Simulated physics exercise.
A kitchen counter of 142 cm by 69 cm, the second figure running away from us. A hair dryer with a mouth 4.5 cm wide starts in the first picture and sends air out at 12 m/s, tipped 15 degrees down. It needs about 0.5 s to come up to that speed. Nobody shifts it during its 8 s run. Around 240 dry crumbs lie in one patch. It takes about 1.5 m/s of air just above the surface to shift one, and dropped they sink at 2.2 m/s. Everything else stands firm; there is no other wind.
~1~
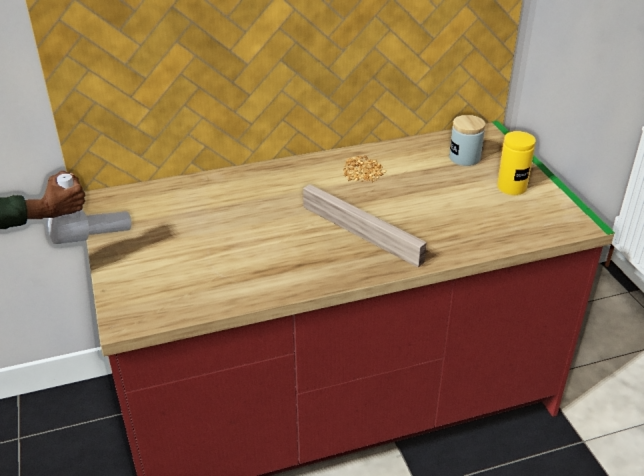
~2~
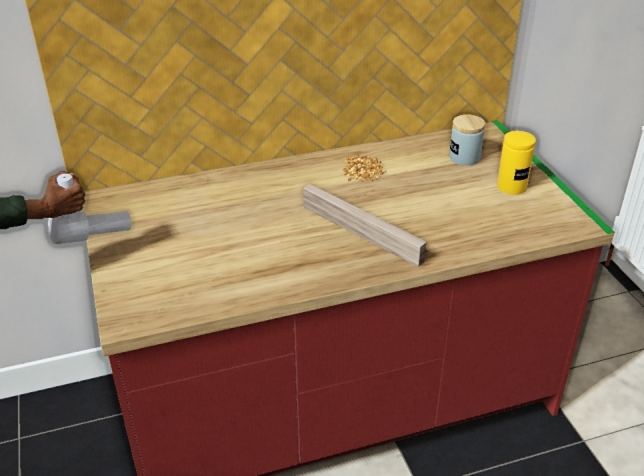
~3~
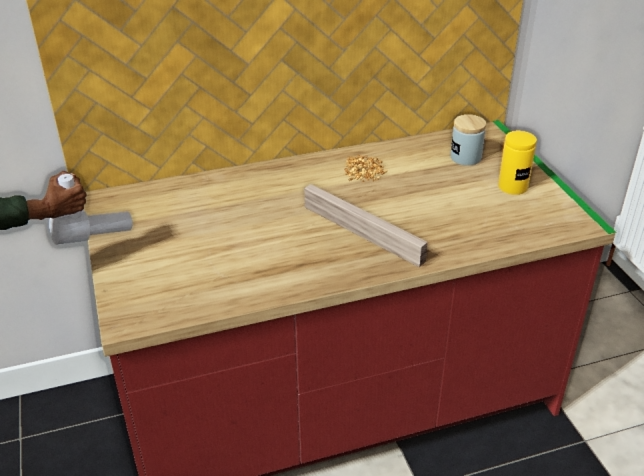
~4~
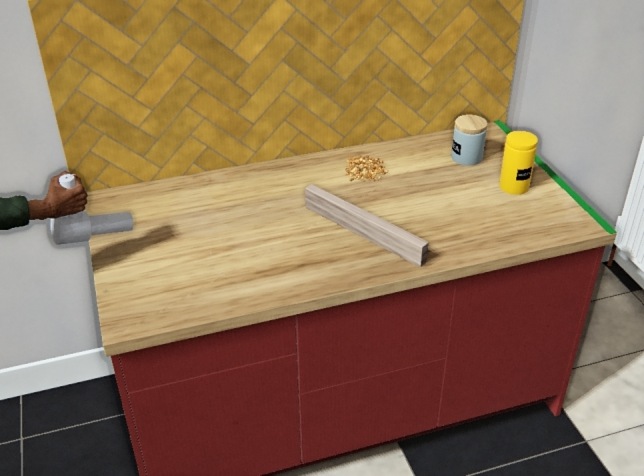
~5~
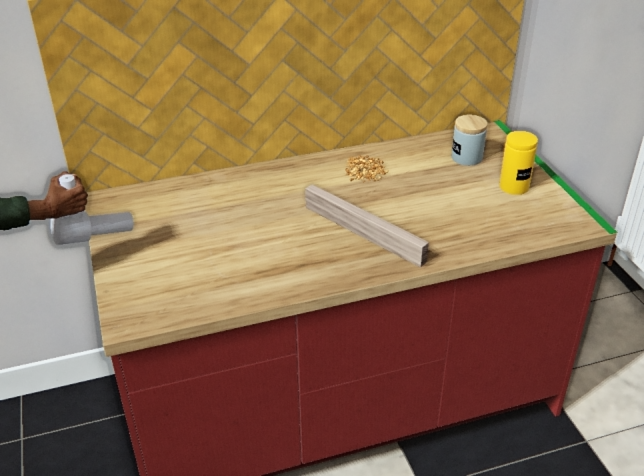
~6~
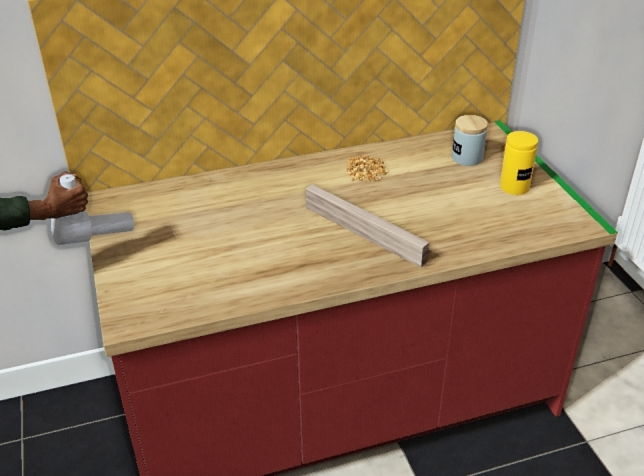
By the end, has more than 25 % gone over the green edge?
As for a quarter going over the green edge: Yes.
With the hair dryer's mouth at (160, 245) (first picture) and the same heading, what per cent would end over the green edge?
Then about 0 %.
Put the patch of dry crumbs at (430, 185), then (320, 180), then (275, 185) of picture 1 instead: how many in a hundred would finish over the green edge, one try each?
In turn about 1 %, 80 %, 100 %.
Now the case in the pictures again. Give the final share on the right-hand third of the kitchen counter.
Some 20 per cent.
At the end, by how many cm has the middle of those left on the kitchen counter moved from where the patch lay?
Roughly 40 cm.
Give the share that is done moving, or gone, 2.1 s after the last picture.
Near 80 %.
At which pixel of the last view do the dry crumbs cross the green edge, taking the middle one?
At about (512, 132).
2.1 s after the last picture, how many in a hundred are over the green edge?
Near 80 %.
Then, 1.2 s after the last picture the count stands so, 75 % are over the green edge; the middle of those still in play is near (466, 164).
Then, 2.1 s after the last picture the count stands so, 77 % are over the green edge; the middle of those still in play is near (487, 164).
Then, 4.0 s after the last picture the count stands so, 79 % are over the green edge; the middle of those still in play is near (489, 167).
Then, 7.6 s after the last picture, at the end, 81 % are over the green edge; the middle of those still in play is near (492, 166).
